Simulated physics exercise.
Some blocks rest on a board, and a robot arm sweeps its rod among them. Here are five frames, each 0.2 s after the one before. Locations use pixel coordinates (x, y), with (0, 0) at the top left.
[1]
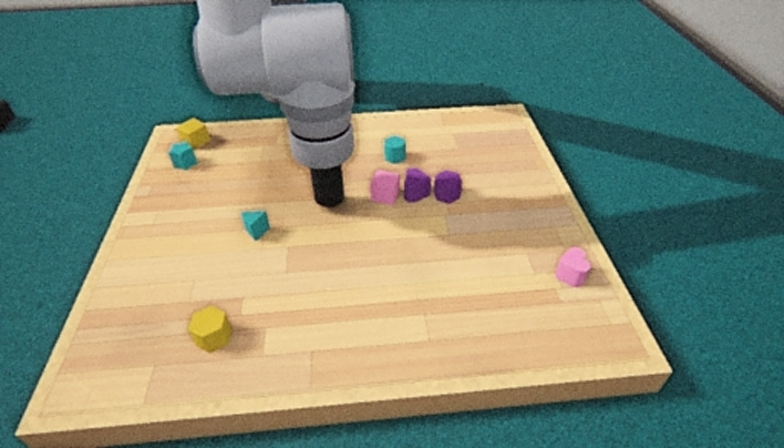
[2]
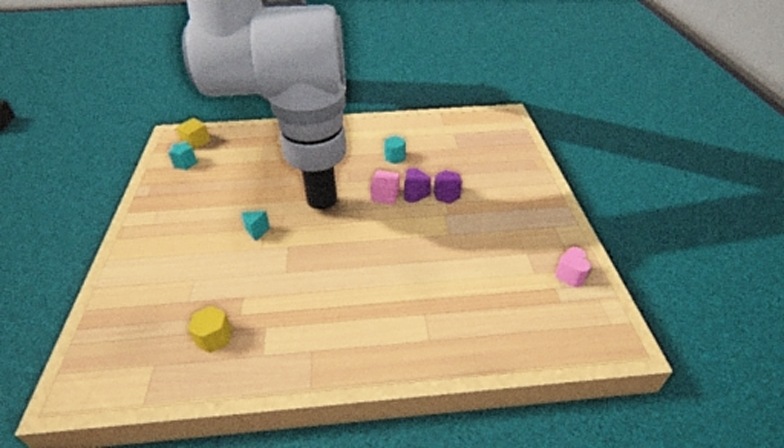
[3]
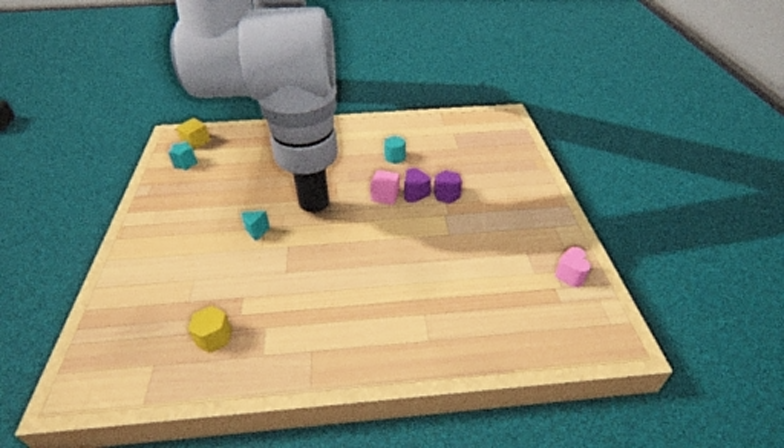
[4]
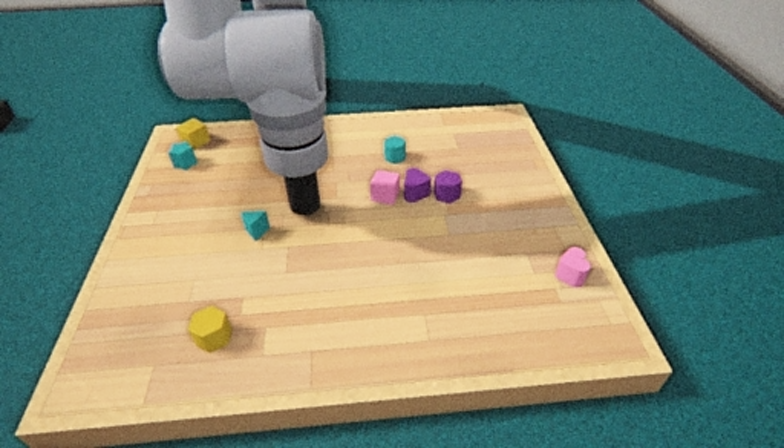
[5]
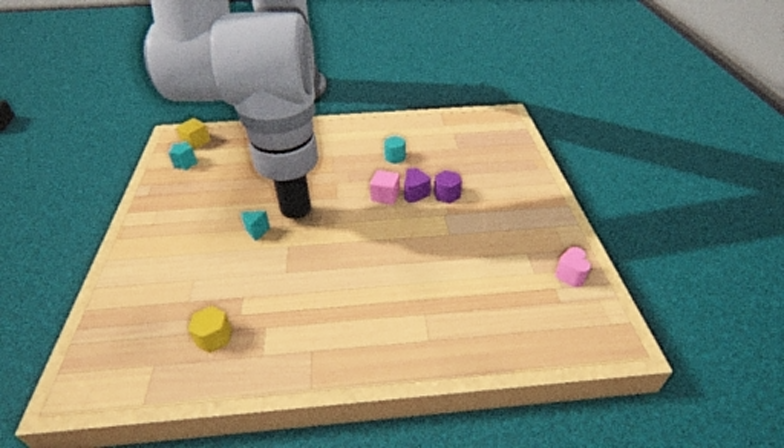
A grey robot arm with a black rod reaches over a light wooden board on a teal surface, seen from above at an angle. Yellow and turquoise blocks sit at the upper left, a turquoise triangular piece and yellow six-sided block lie nearer, and pink, purple and turquoise blocks rest towards the right. The arm slides its rod slowly left and slightly nearer, while the blocks and camera stay still.
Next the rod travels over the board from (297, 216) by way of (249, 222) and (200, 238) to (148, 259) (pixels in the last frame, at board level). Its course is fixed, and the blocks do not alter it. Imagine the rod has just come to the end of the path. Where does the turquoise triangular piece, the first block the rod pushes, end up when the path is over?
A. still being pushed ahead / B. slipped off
My answer is option B.
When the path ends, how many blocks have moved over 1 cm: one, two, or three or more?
Only one block.
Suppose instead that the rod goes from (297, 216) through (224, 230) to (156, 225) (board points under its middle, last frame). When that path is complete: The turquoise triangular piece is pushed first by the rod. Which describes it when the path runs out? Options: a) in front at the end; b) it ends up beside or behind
b (it ends up beside or behind)
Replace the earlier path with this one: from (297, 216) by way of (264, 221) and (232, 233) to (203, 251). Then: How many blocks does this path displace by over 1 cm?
My count: 1.
What follows on the original path. One third of the way, rod (246, 215); turquoise triangular piece (243, 221).
Two thirds of the way, rod (197, 231); turquoise triangular piece (242, 222), turned 15° anticlockwise.
At the end, rod (145, 252); turquoise triangular piece (242, 222), turned 15° anticlockwise.
